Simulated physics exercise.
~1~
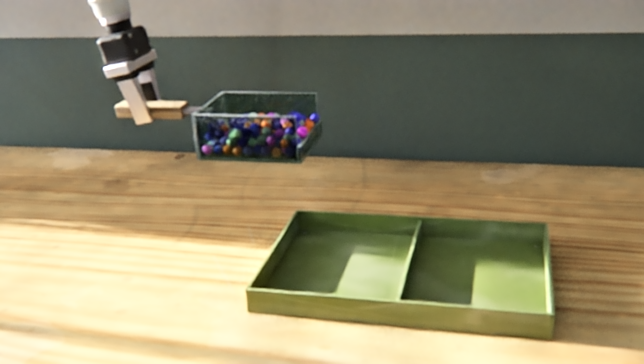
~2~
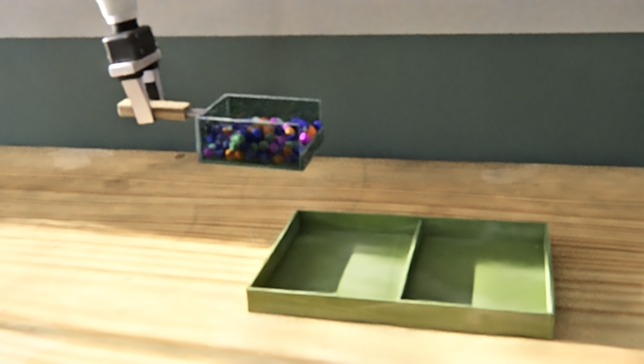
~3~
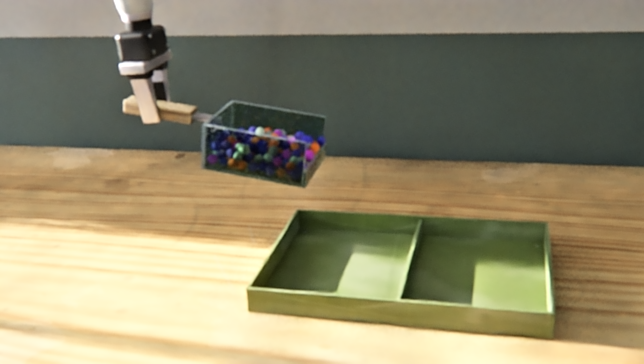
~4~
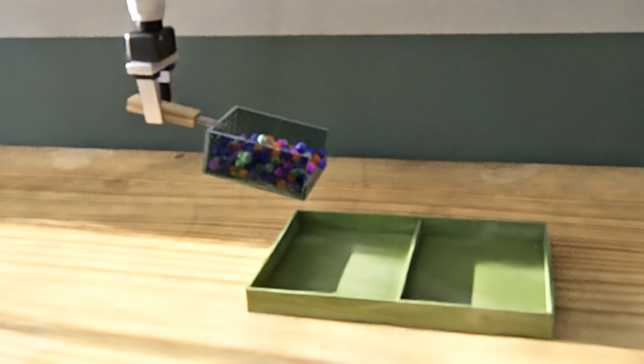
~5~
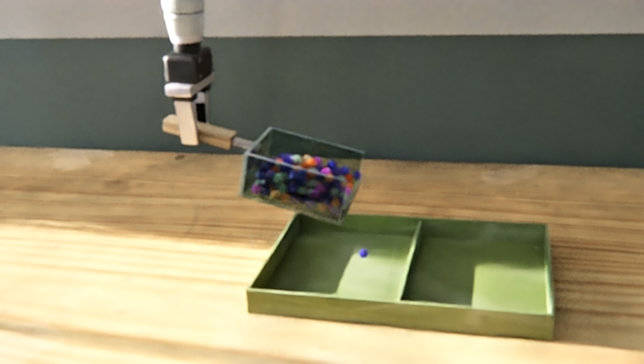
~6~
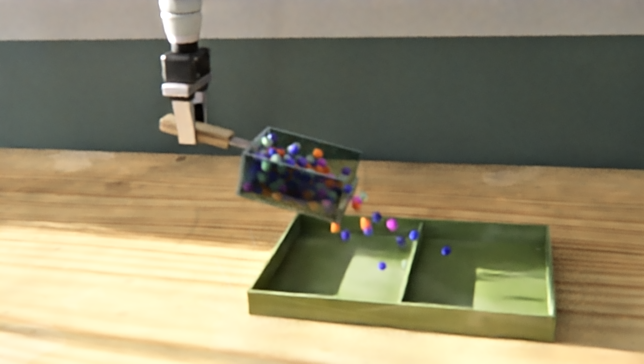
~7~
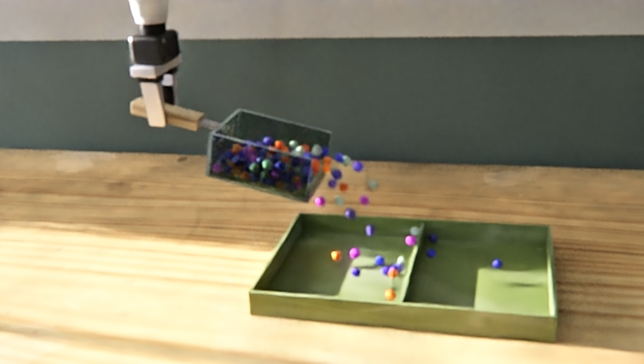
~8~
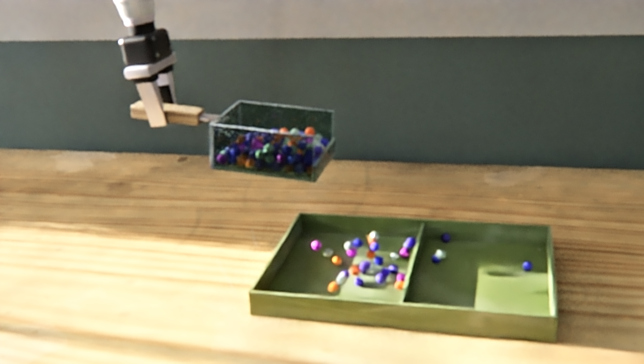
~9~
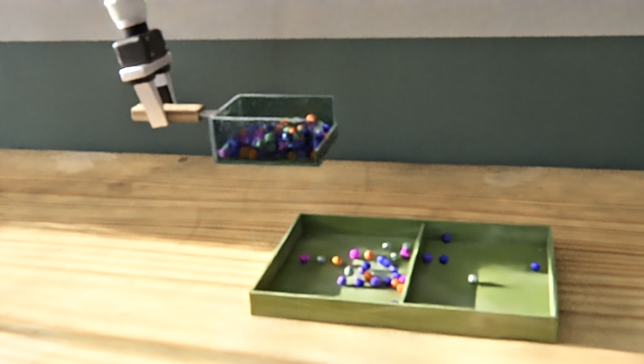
At the start, a robot gripper holds a clear, open box of small colourful balls by its wooden handle, above and to the left of a green tray with two compartments on a wooden table. The arm lowers the box and tips its far end downward, then carries it right toward the tray. A blue ball drops first, and more balls spill over the front edge. The arm draws the box back left and up while balls keep falling, then levels it. At the end, most balls remain in the box, with a cluster in the tray's left compartment and a few in the right.
